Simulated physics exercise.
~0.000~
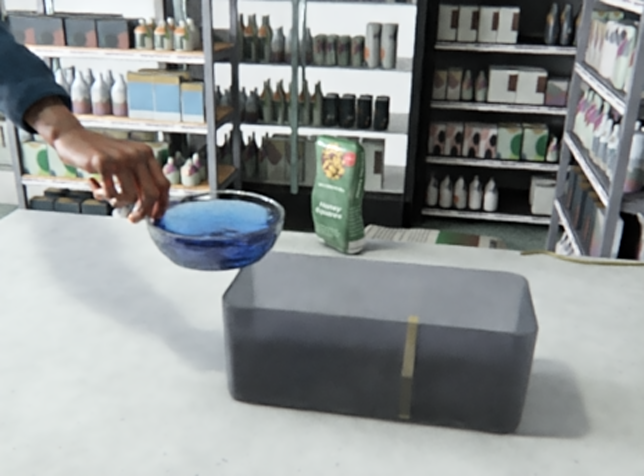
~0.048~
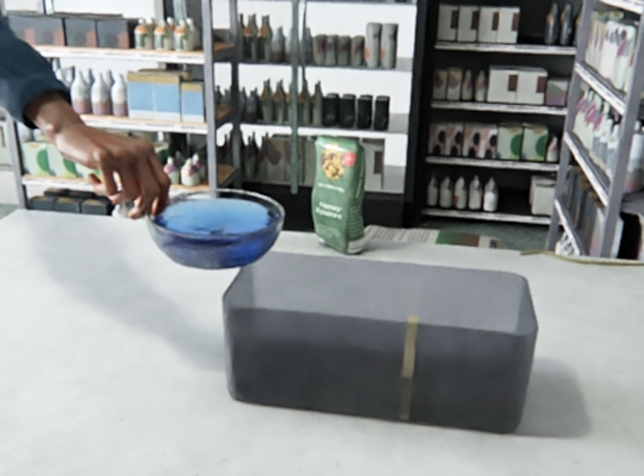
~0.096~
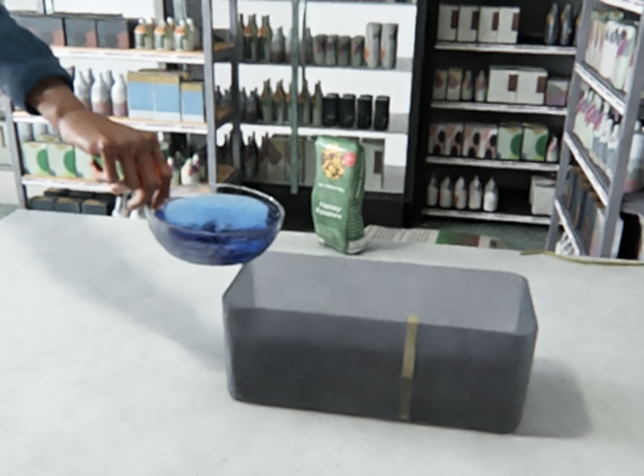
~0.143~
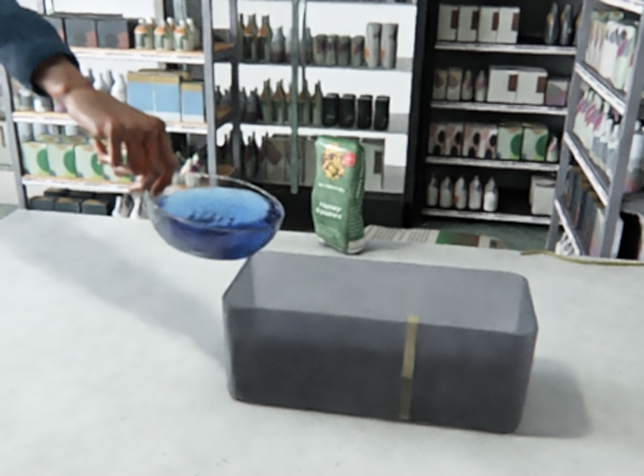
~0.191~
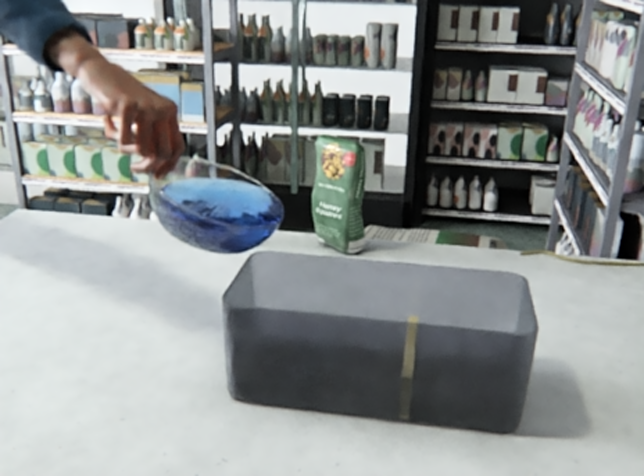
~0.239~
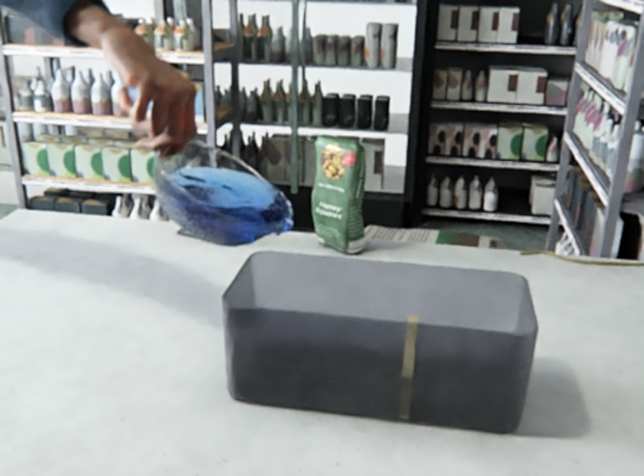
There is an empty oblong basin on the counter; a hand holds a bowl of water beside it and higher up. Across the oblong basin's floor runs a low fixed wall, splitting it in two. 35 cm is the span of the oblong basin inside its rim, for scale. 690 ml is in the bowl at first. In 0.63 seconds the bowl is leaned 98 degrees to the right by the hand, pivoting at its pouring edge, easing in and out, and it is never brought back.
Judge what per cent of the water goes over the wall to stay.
4 percent, roughly.
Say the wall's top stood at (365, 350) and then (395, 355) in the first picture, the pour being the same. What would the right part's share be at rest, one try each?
It comes to 60 per cent, and then 15 per cent.
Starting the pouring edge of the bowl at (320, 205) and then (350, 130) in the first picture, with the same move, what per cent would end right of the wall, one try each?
45 in a hundred, followed by 75 in a hundred.
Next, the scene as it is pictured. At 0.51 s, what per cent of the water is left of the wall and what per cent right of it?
30 on the left, 0 on the right, roughly.
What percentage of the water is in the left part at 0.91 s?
Roughly 92 per cent.
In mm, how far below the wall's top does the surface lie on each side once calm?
Close to 36 mm left and close to 54 mm right.
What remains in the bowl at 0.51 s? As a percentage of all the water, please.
Remaining: Near 16 % of the total.
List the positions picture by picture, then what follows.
It leans 0°; its right rim is at (282, 220); the water meets the walls at (157, 214) and (281, 224); the oblong basin's rim runs from (237, 276) to (532, 304); the wall's top is at (411, 345), in the first frame.
It leans 1°; its right rim is at (282, 220); the water meets the walls at (157, 212) and (280, 223), in the second frame.
It leans 6°; its right rim is at (282, 220); the water meets the walls at (157, 207) and (280, 220), in the third frame.
It leans 12°; its right rim is at (281, 220); the water meets the walls at (157, 199) and (281, 215), in the fourth frame.
It leans 21°; its right rim is at (281, 220); the water meets the walls at (160, 187) and (280, 213); 3 per cent is over the edge, in the fifth frame.
It leans 31°; its right rim is at (280, 220); the water meets the walls at (164, 174) and (270, 205); 8 per cent is over the edge, in the sixth frame.
Then, 0.51 s in, the tilt is 89° and 15 per cent is still to pour, 29 is left of the wall and 0 right of it.
Then, 0.70 s in, the tilt is 98° and 0 per cent is still to pour, 93 is left of the wall and 1 right of it.
Then, 0.91 s in, the tilt is 98° and 0 per cent is still to pour, 93 is left of the wall and 3 right of it.
Then, 1.13 s in, the tilt is 98° and 0 per cent is still to pour, 93 is left of the wall and 4 right of it.
Finally, 93 per cent lies left of the wall, 4 right of it and 3 outside.
